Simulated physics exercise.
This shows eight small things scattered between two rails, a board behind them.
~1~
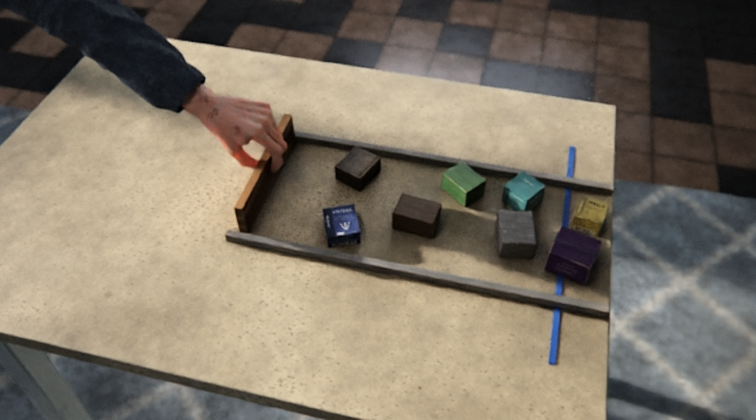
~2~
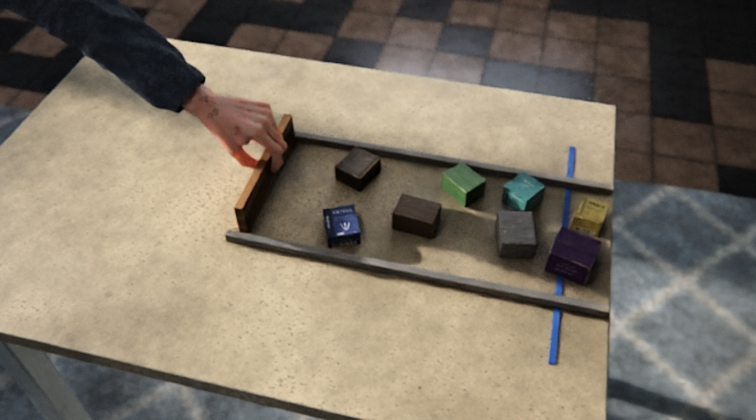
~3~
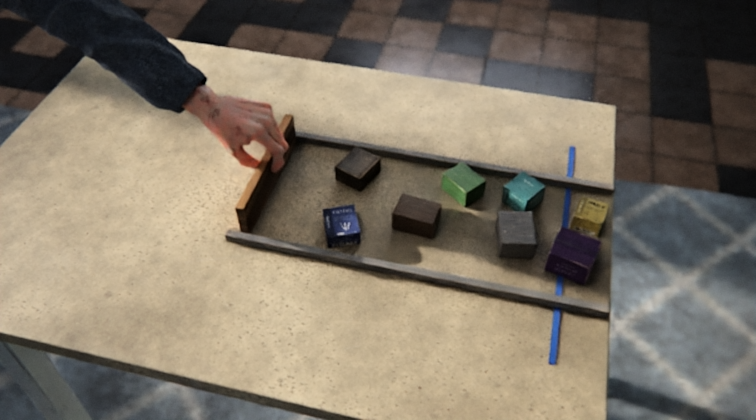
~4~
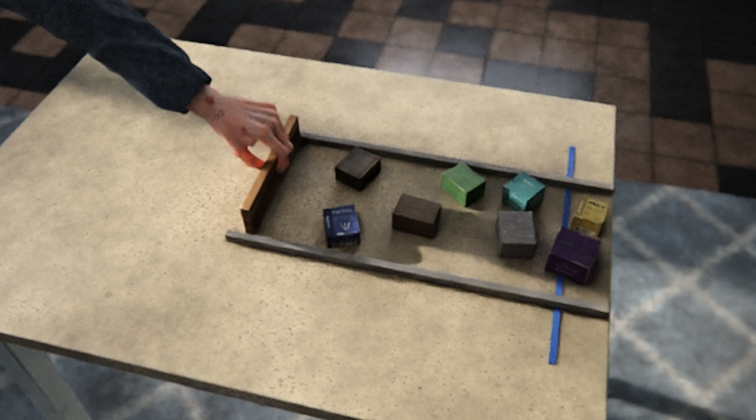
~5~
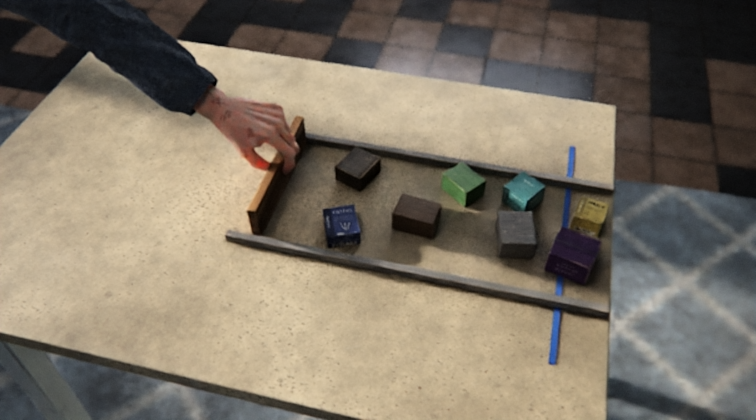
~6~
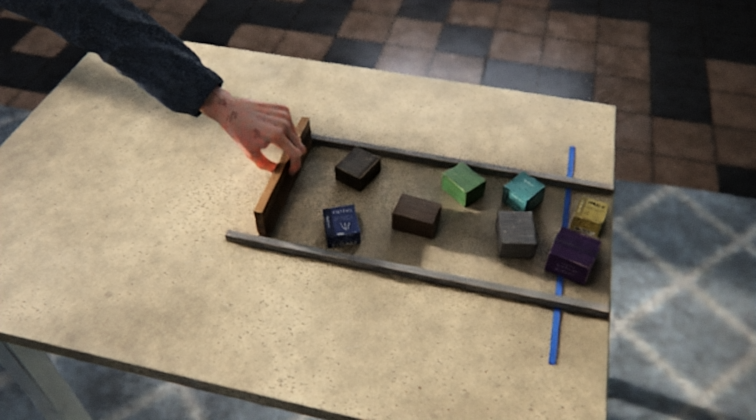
A hand slid a wooden board slightly to the right between two rails on a table, while the eight small colored blocks in front of it, some near a blue strip, stayed still.
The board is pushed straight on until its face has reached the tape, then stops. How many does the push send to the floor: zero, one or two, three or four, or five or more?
The number that fall off is five or more.
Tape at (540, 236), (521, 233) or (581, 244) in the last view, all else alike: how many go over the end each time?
The counts: 3, 2 and 5.
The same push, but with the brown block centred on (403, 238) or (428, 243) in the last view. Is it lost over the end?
Place by place, it tumbles off; comes down.
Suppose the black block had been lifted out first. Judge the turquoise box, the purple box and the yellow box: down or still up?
The turquoise box comes down; the purple box drops off; the yellow box falls.
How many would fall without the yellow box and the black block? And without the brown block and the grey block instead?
3 in the first case, 4 in the second.
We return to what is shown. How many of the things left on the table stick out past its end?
0 of them.
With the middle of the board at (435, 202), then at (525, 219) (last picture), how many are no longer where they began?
By then 5, and 8.
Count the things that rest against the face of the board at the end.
That makes 3.
Soon after, none off yet; yellow box at rest near (589, 216); purple box at rest near (573, 256); turquoise box at rest near (523, 194).
In the end, the number that fall off is five or more; gone, green block, grey block, turquoise box, purple box and yellow box.
